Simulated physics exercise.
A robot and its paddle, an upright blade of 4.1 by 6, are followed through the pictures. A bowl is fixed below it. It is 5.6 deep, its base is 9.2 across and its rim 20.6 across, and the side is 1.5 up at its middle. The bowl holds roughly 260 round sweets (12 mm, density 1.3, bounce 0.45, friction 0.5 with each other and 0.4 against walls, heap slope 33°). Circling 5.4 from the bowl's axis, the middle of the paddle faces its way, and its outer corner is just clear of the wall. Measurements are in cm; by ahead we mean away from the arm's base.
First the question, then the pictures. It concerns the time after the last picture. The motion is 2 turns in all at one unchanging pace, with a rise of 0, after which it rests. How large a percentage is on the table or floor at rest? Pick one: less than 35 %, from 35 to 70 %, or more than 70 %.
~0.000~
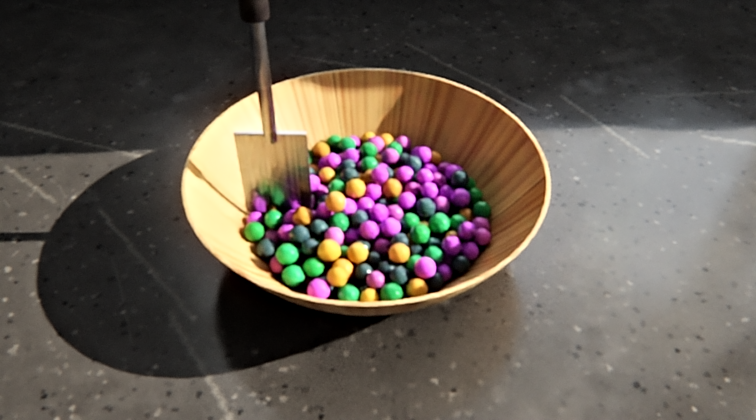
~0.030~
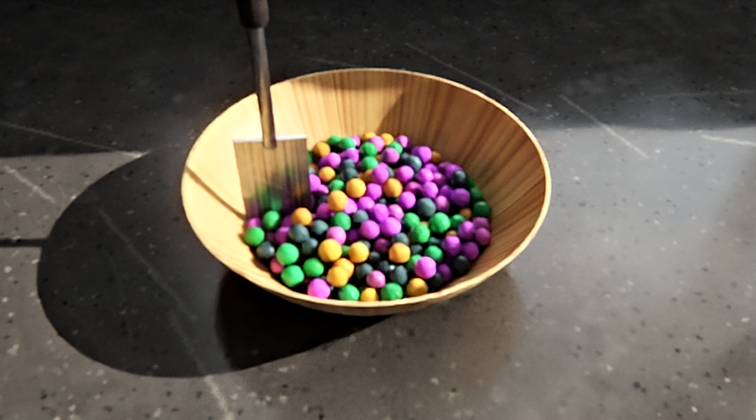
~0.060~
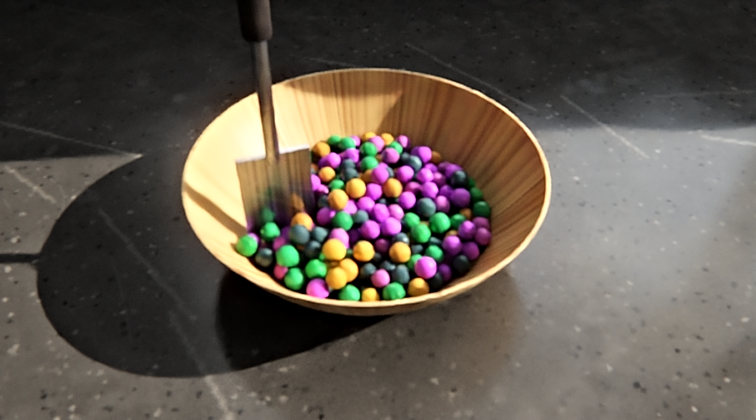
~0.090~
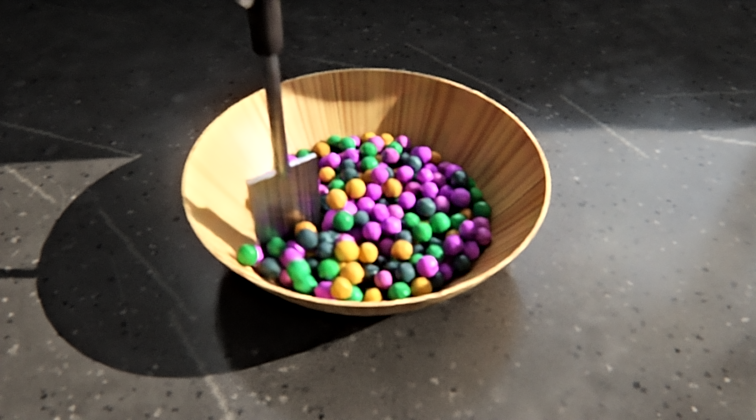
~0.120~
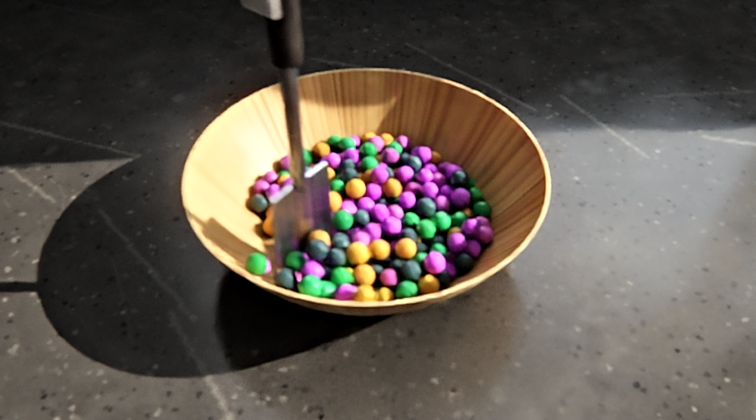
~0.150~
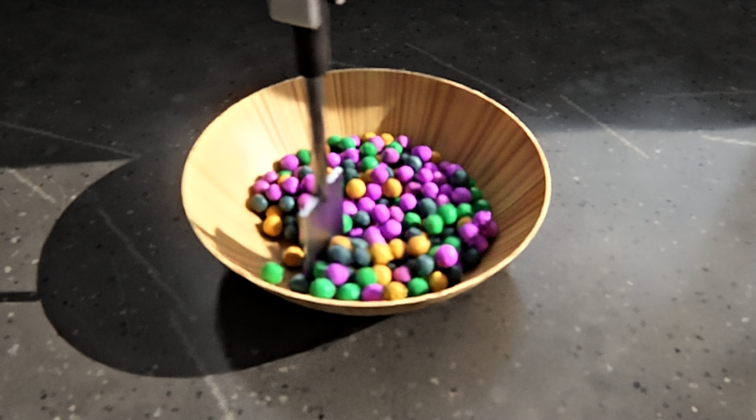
Less than 35 %.
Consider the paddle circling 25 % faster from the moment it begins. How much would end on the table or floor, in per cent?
In that case it comes to around 20 percent.
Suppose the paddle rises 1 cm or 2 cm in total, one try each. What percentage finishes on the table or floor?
Roughly 5 percent, then roughly 5 percent.
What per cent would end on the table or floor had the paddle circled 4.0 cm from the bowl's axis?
Some 5 percent would.
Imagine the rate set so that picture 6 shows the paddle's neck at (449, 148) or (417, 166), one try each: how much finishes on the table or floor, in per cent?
Roughly 55 and 45 percent, in that order.
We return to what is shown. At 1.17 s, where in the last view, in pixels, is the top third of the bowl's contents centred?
Roughly pixel (423, 128).
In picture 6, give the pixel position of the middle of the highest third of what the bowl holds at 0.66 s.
Centre estimate: Approx. (263, 168) px.
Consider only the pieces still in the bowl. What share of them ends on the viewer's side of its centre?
About 70 %.
After 0.66 s, 323° round, highest piece 7 above the table; 237 in the bowl, 18 on the table or floor, 3 in flight or on the tool.
After 1.17 s, 221° round, highest piece 7 above the table; 226 in the bowl, 31 on the table or floor, 1 in flight or on the tool.
After 1.63 s, 0° round, highest piece 6 above the table; 219 in the bowl, 39 on the table or floor.
After 2.33 s, 0° round, highest piece 6 above the table; 219 in the bowl, 39 on the table or floor.
In the end, 219 in the bowl, 39 on the table or floor. That is 15 % on the table or floor.
